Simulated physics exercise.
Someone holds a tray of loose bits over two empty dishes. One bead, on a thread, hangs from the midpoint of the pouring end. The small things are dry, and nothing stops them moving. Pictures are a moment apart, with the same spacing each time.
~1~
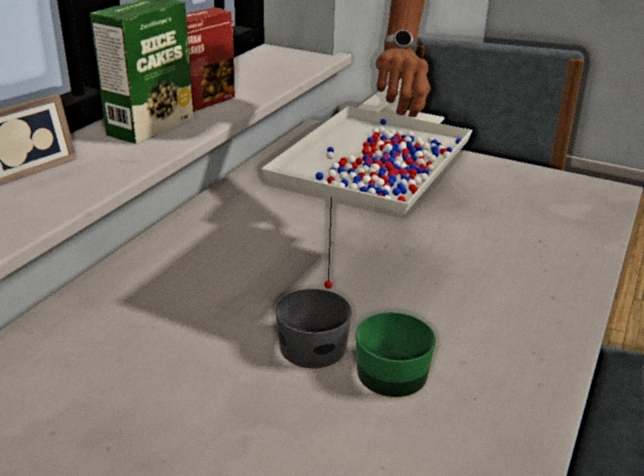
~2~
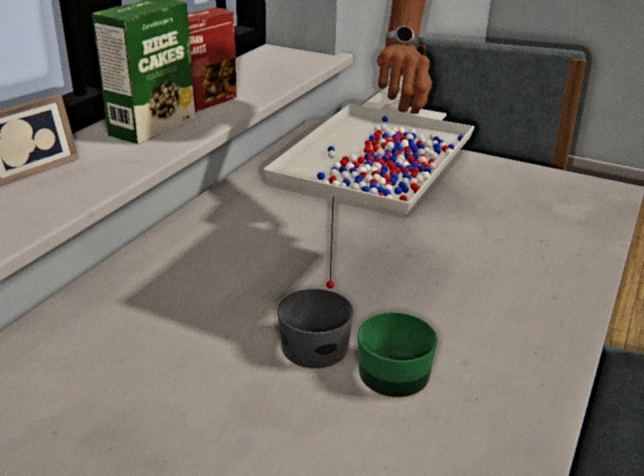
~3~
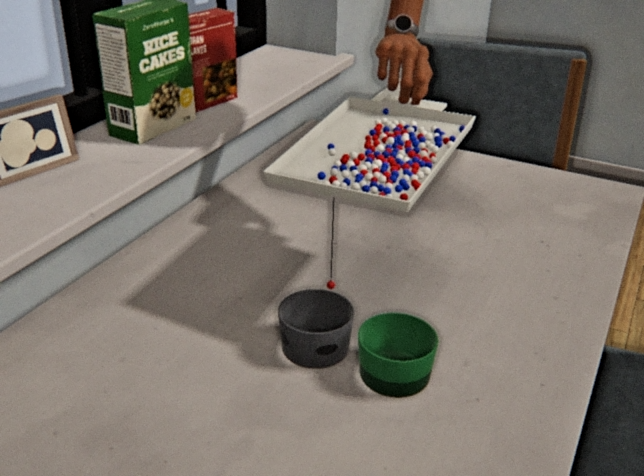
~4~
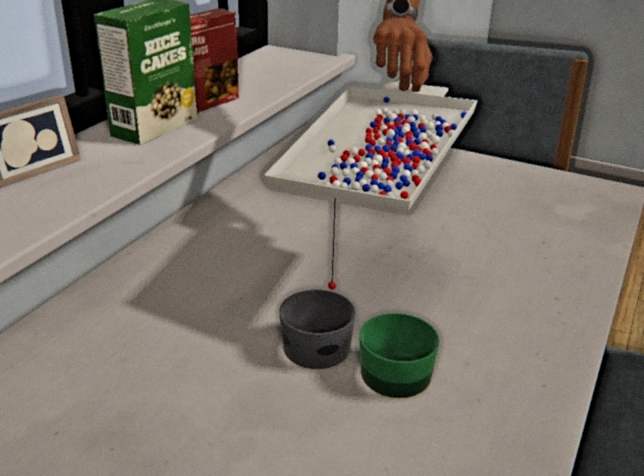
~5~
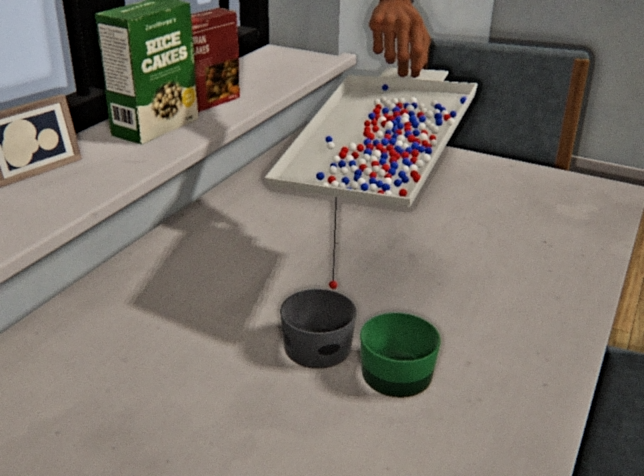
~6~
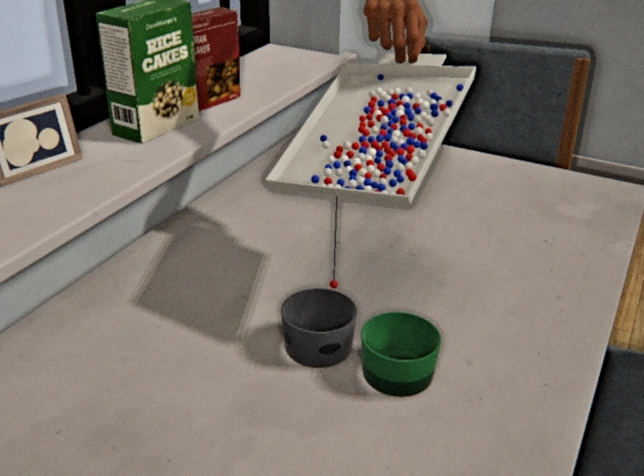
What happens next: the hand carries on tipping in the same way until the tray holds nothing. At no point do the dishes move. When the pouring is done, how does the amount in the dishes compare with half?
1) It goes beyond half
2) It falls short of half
It falls short of half.
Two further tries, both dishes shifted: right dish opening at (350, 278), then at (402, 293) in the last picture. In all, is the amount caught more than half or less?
Placing 1: A minority of it. Placing 2: A minority of it.
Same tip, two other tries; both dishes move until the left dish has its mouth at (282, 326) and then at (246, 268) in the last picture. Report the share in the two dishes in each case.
It works out to 10 percent and then 40 percent.
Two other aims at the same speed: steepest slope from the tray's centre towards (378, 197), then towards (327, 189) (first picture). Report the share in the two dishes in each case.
You'd get 80 per cent the first time and 50 per cent the second time.
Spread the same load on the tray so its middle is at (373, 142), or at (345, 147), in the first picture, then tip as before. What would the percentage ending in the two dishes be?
You'd get near 10 percent first and near 20 percent after that.
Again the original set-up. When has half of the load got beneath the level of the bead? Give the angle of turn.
It is at around 95 degrees.
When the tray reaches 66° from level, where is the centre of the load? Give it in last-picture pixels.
Centre estimate: (300, 183).
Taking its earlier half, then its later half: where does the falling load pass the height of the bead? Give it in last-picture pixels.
Earlier half at (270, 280), later half at (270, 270).
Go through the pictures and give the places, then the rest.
The first frame shows corners of the pouring end at (266, 168) and (406, 201), level; middle of the load at (391, 161), round plastic beads; left dish at (296, 346); right dish at (379, 375); bead on its thread at (328, 285).
The second frame shows corners of the pouring end at (268, 168) and (407, 201), level; middle of the load at (393, 160).
The third frame shows corners of the pouring end at (268, 171) and (407, 200), tipped barely, lowest at the left corner; middle of the load at (393, 155).
The fourth frame shows corners of the pouring end at (269, 174) and (408, 198), tipped a little, lowest at the left corner; middle of the load at (394, 149).
The fifth frame shows corners of the pouring end at (269, 176) and (408, 196), tipped clearly, lowest at the left corner; middle of the load at (393, 142).
The sixth frame shows corners of the pouring end at (270, 178) and (407, 194), tipped clearly, lowest at the left corner; middle of the load at (388, 138), nearly all on the move; left dish at (301, 346); right dish at (385, 374).
Soon after the last picture, tray tipped steeply; most on the tray; a stray few in the left dish; a small part outside both; about a quarter in the air.
A little later, tray tipped past a quarter turn; a stray few on the tray; about a quarter in the left dish; about two thirds outside both; a small part in the air.
Later still, tray tipped past a quarter turn; about a quarter in the left dish; most outside both.
By the end, tray tipped past a quarter turn; none in the right dish; about a quarter in the left dish; most outside both.
